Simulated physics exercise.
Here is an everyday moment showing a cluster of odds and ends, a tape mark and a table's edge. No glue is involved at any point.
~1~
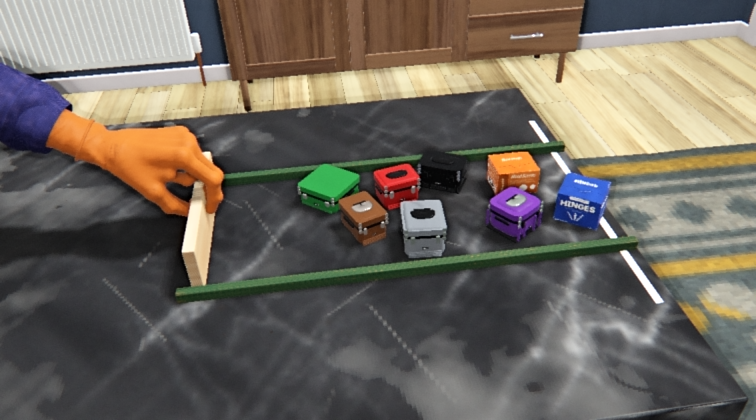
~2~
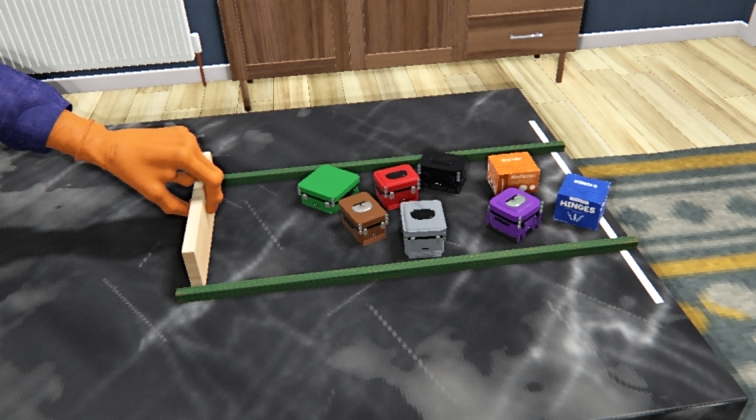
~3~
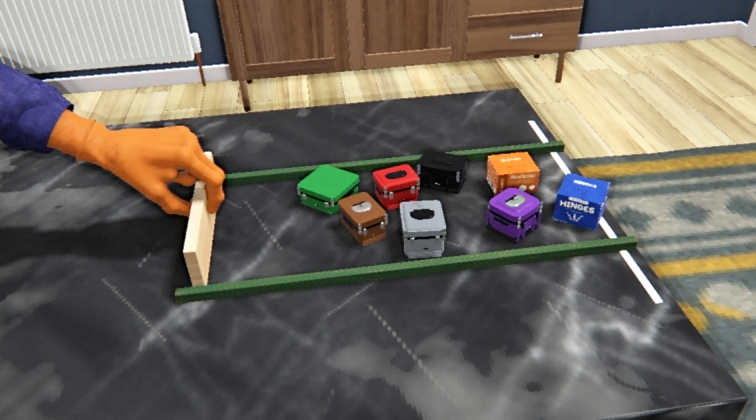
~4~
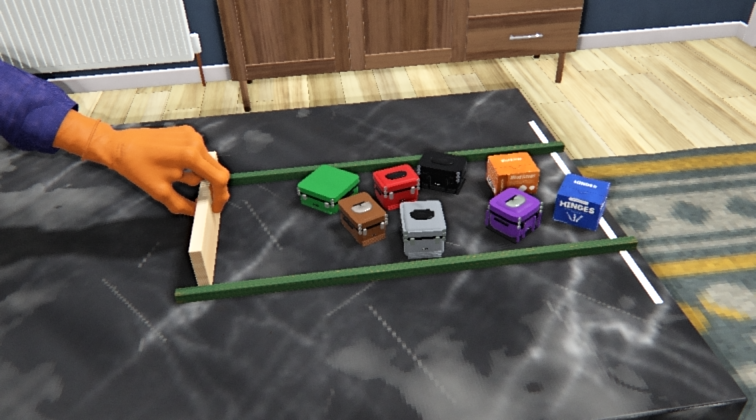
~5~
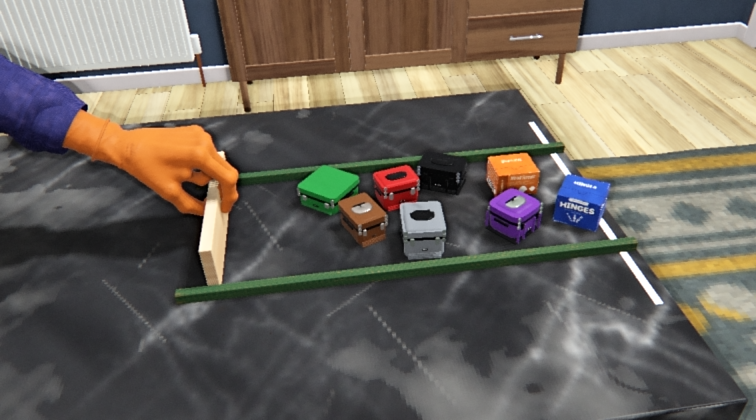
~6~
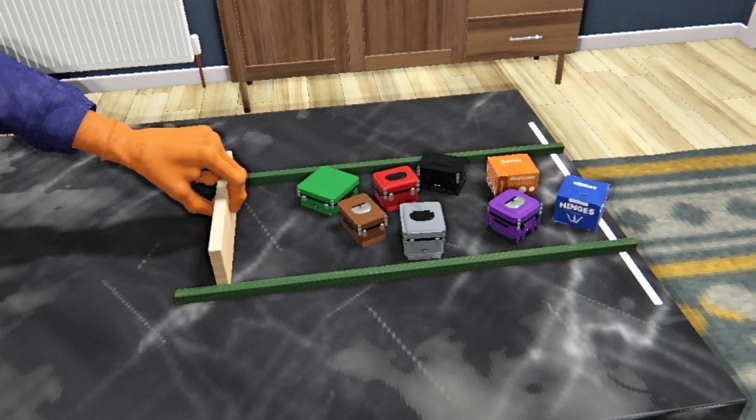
On a dark marble tabletop, a gloved orange hand slides a wooden board slightly right between green rails toward motionless colourful cases.
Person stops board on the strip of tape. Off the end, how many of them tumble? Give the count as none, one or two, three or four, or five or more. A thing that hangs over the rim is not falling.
The count is five or more.
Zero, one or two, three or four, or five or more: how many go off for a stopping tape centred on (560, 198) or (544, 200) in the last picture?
First tape: More than four. Second tape: Three or four.
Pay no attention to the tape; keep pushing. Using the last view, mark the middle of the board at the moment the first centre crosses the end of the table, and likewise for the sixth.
I'd say close to (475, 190), and after that close to (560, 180).
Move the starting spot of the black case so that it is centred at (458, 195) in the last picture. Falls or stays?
This time it winds up down.
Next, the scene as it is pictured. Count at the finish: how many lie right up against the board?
The count in contact is 1.
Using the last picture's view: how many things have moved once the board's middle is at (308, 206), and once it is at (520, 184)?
Counts: 1 / 8.
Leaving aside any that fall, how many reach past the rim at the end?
1, I think.
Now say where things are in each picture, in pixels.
The first picture shows blue box (582, 201); orange box (513, 174); purple case (514, 214); board (202, 216); tape (583, 194).
The second picture shows orange box (513, 174); green case (330, 190).
The third picture shows purple case (513, 214); grey case (422, 228).
The fourth picture shows blue box (581, 201); red case (396, 187).
The fifth picture shows orange box (512, 176); black case (442, 173).
The sixth picture shows blue box (581, 203); orange box (512, 176); purple case (513, 215); board (226, 215); tape (582, 196).
Soon after, none off yet; blue box at rest near (581, 203); orange box at rest near (512, 176); purple case at rest near (513, 215).
After that, none off yet; blue box at rest near (581, 203); orange box displaced a little near (533, 178); purple case displaced a little near (536, 213).
And then, one off so far; blue box on its way down; orange box displaced well along near (602, 182); purple case displaced well along near (628, 211).
In the end, the number that fall off is five or more; gone, green case, red case, grey case, black case, purple case, orange box and blue box.
